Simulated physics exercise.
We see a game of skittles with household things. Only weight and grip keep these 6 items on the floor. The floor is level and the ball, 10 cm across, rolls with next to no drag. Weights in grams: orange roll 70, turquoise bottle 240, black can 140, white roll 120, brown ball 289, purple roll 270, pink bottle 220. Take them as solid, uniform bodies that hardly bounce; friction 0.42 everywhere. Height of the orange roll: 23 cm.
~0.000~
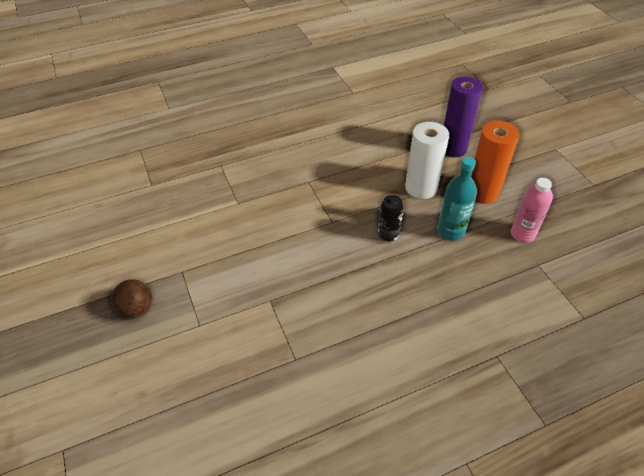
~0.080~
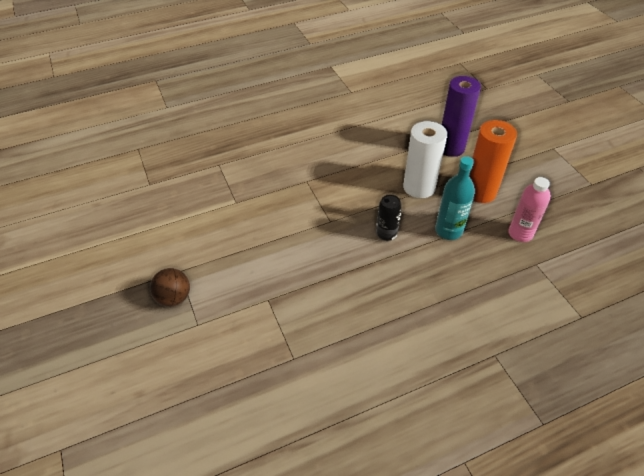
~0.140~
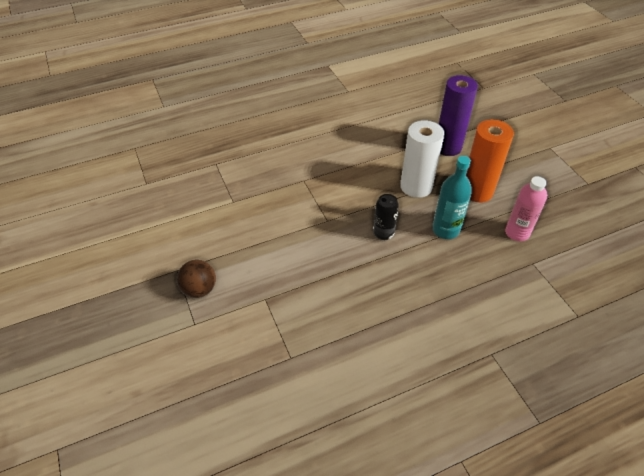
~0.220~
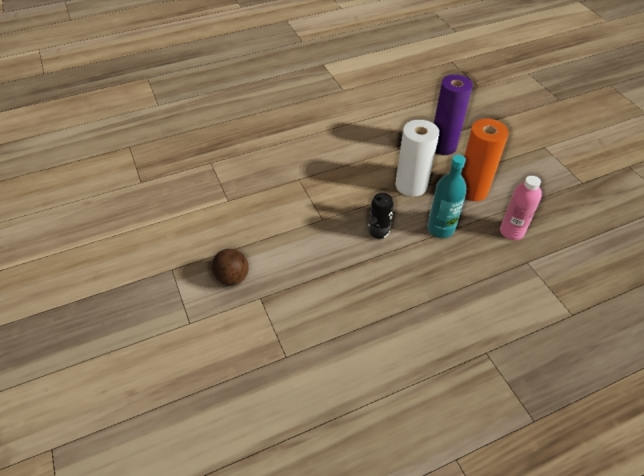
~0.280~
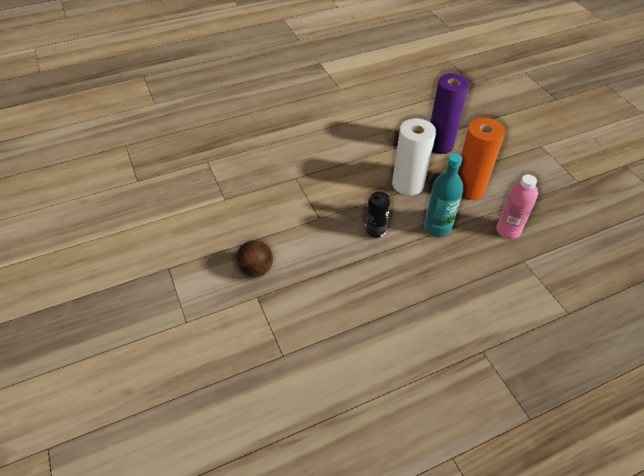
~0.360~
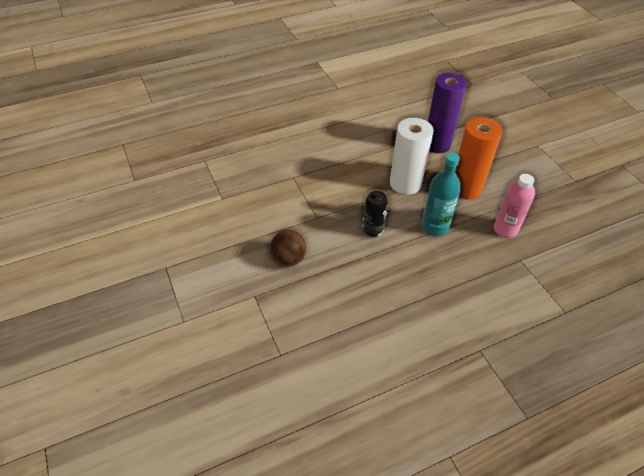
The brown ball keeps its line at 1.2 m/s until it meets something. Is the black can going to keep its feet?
The black can falls over.
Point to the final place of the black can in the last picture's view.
Near (419, 194).
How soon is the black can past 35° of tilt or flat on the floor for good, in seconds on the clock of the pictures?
At about 0.7 s.
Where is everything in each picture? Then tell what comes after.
In the first frame, 0 cm rolled; brown ball (132, 299); black can (391, 219).
In the second frame, 10 cm rolled; brown ball (170, 288); white roll (424, 161).
In the third frame, 17 cm rolled; brown ball (197, 279); pink bottle (528, 208).
In the fourth frame, 27 cm rolled; brown ball (230, 268); turquoise bottle (449, 196).
In the fifth frame, 35 cm rolled; brown ball (255, 259); purple roll (446, 116).
In the sixth frame, 44 cm rolled; brown ball (288, 248); black can (375, 215).
After 0.76 s, 77 cm rolled; brown ball near (406, 227); black can on its side near (420, 198).
After 2.26 s, 109 cm rolled; brown ball near (563, 312); black can on its side near (419, 194).
By the end (4.0 s), tipped over on the floor, black can; the other 5 in place, give or take 8 cm. Seen from the same camera at the end, black can near (419, 194).
